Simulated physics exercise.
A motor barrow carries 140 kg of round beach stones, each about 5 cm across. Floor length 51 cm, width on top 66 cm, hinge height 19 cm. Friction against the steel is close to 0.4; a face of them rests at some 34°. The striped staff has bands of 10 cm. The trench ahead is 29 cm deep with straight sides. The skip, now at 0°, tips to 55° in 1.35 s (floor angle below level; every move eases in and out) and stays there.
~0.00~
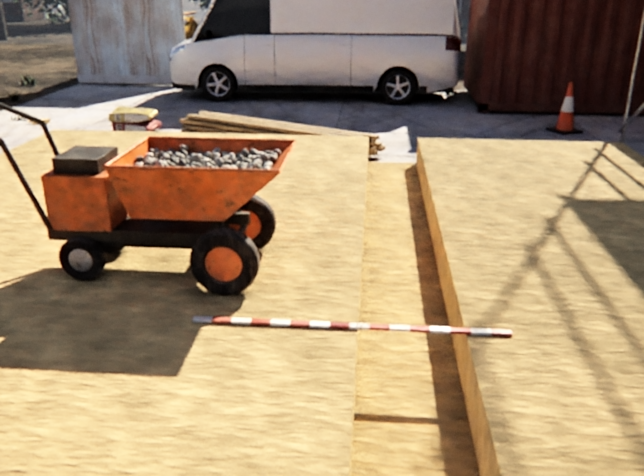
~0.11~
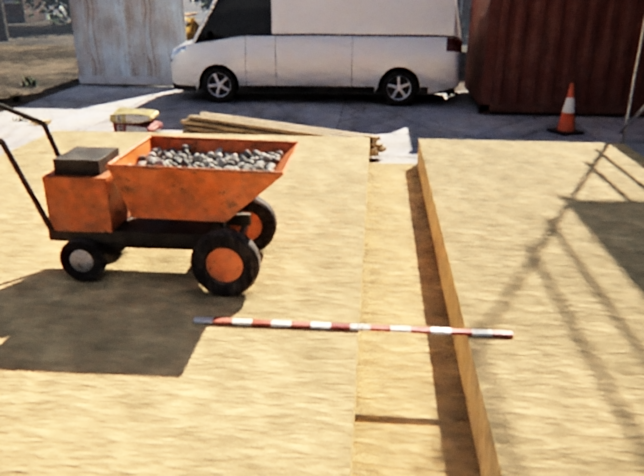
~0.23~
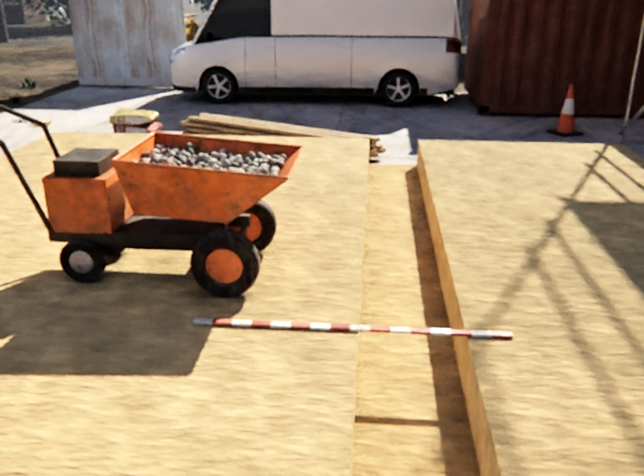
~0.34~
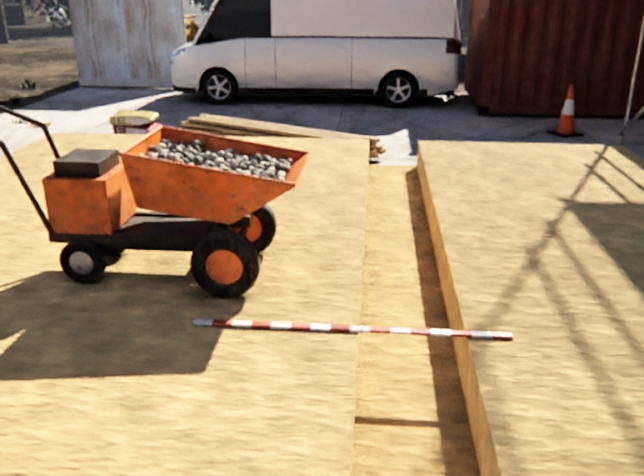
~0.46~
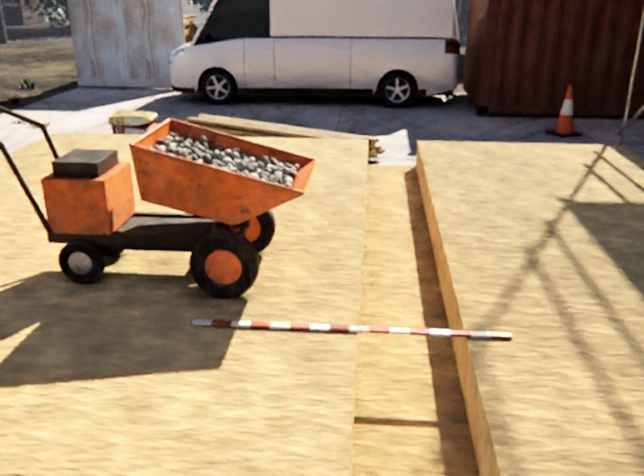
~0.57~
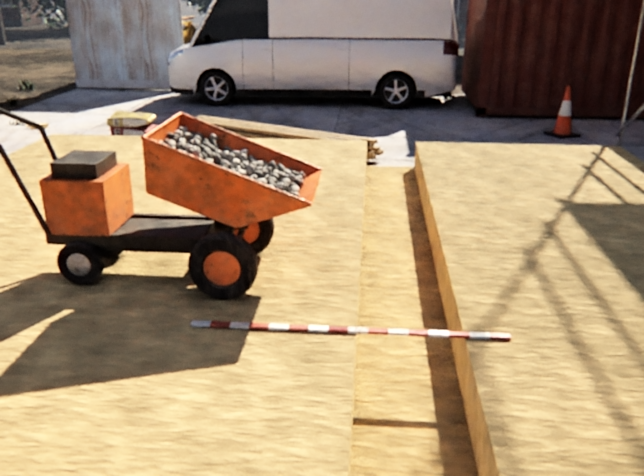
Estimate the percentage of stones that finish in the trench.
Roughly 97 per cent ends in the trench.
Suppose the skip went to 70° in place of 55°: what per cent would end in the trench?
In that case some 80 per cent.
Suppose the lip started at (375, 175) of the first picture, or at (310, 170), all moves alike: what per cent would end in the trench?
First some 60, then 100 per cent.
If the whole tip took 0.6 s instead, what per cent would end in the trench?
Then about 100 per cent.
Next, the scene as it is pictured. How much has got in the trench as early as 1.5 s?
Some 10 per cent.
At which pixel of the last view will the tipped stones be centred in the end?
Their middle is at about (393, 314).
After 1.0 s the floor is at 46°; 100 % in the skip; the foremost stones are at (325, 220).
After 1.5 s the floor is at 55°; 81 % in the skip, 7 % short of the trench, 12 % in the trench; the foremost stones are at (391, 305).
After 1.8 s the floor is at 55°; 46 % in the skip, 5 % short of the trench, 49 % in the trench; the foremost stones are at (444, 318).
After 3.8 s the floor is at 55°; 0 % in the skip, 3 % short of the trench, 97 % in the trench; the foremost stones are at (445, 320).
